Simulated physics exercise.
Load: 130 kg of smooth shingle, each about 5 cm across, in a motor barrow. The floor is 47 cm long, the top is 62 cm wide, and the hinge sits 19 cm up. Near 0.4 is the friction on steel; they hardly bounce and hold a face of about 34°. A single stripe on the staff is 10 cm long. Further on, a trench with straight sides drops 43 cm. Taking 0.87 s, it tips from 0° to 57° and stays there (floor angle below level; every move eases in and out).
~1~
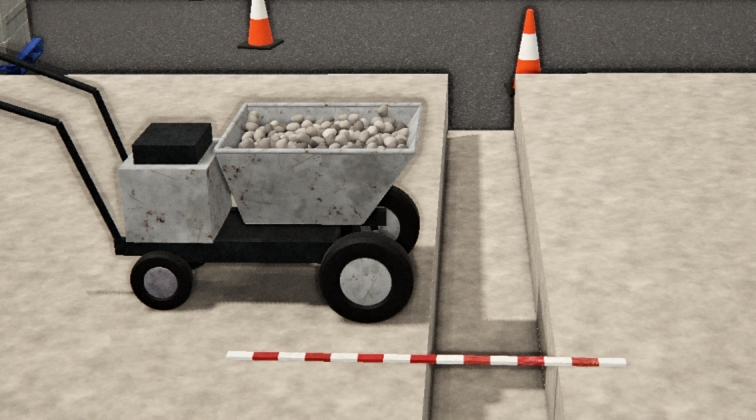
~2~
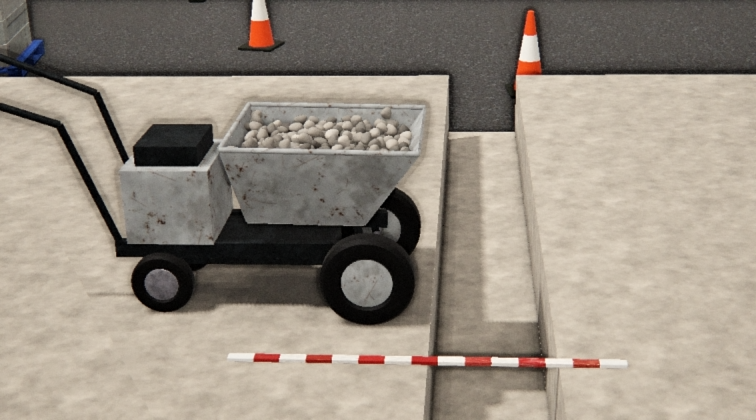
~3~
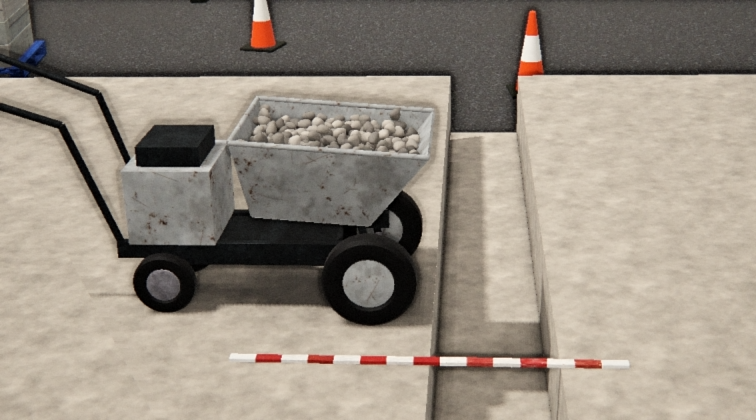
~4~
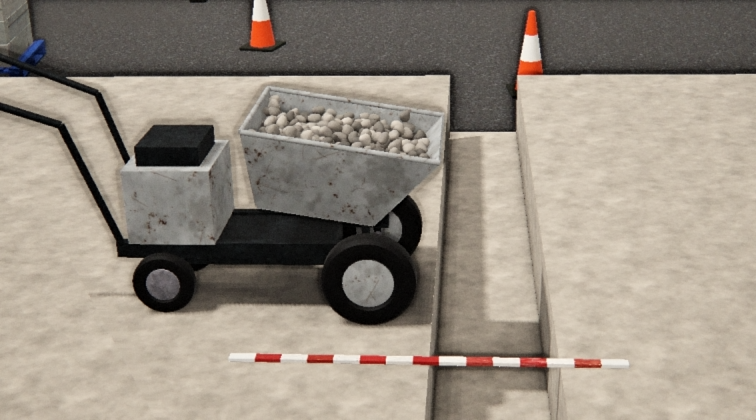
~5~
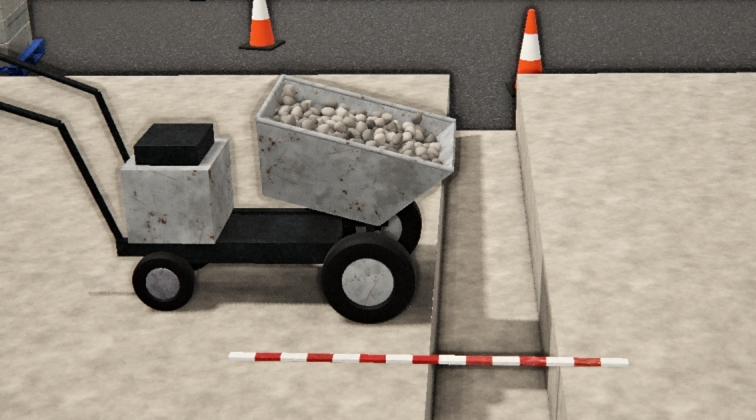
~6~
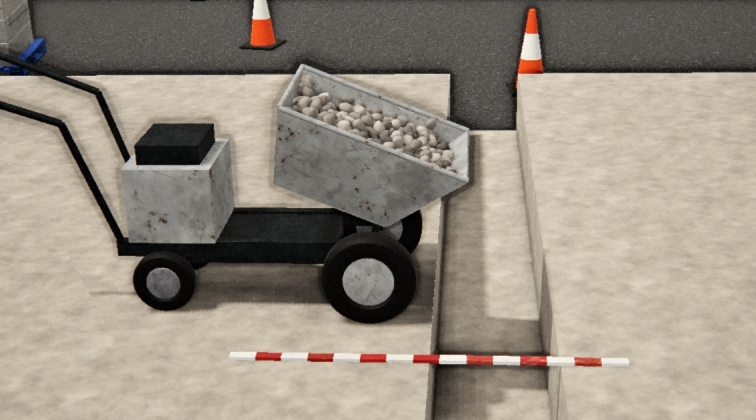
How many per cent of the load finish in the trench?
About 33 per cent.
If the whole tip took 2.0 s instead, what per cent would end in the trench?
With that timing, about 40 per cent.
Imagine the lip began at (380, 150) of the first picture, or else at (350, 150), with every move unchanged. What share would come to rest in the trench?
The first gives about 50 percent and the second about 60 percent.
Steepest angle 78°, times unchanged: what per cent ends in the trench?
Trench share: Approx. 50%.
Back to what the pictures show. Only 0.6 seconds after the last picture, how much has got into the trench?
At that moment: Approx. 5 %.
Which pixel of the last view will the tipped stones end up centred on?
I'd put it close to (542, 353).
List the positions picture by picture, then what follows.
In the first picture, lip at (415, 152), floor tilted 0°, highest stones at (326, 124).
In the second picture, lip at (419, 154), floor tilted 1°, highest stones at (308, 124).
In the third picture, lip at (429, 158), floor tilted 4°, highest stones at (273, 122).
In the fourth picture, lip at (440, 163), floor tilted 9°, highest stones at (277, 114).
In the fifth picture, the skip is at 15°, its lip at (453, 170); the top of the load is at (291, 104).
In the sixth picture, lip at (468, 181), floor tilted 22°, highest stones at (306, 94).
Then, 0.3 s after the last picture the floor is at 48°, 100 % in the skip; the foremost stones are at (491, 209).
Then, 0.6 s after the last picture the floor is at 57°, 90 % in the skip, 7 % in the trench, 3 % past the trench; the foremost stones are at (571, 269).
Then, 1.0 s after the last picture the floor is at 57°, 62 % in the skip, 11 % in the trench, 27 % past the trench; the foremost stones are at (681, 304).
Then, 2.9 s after the last picture the floor is at 57°, 38 % in the skip, 33 % in the trench, 29 % past the trench; the foremost stones are past the picture's edge.
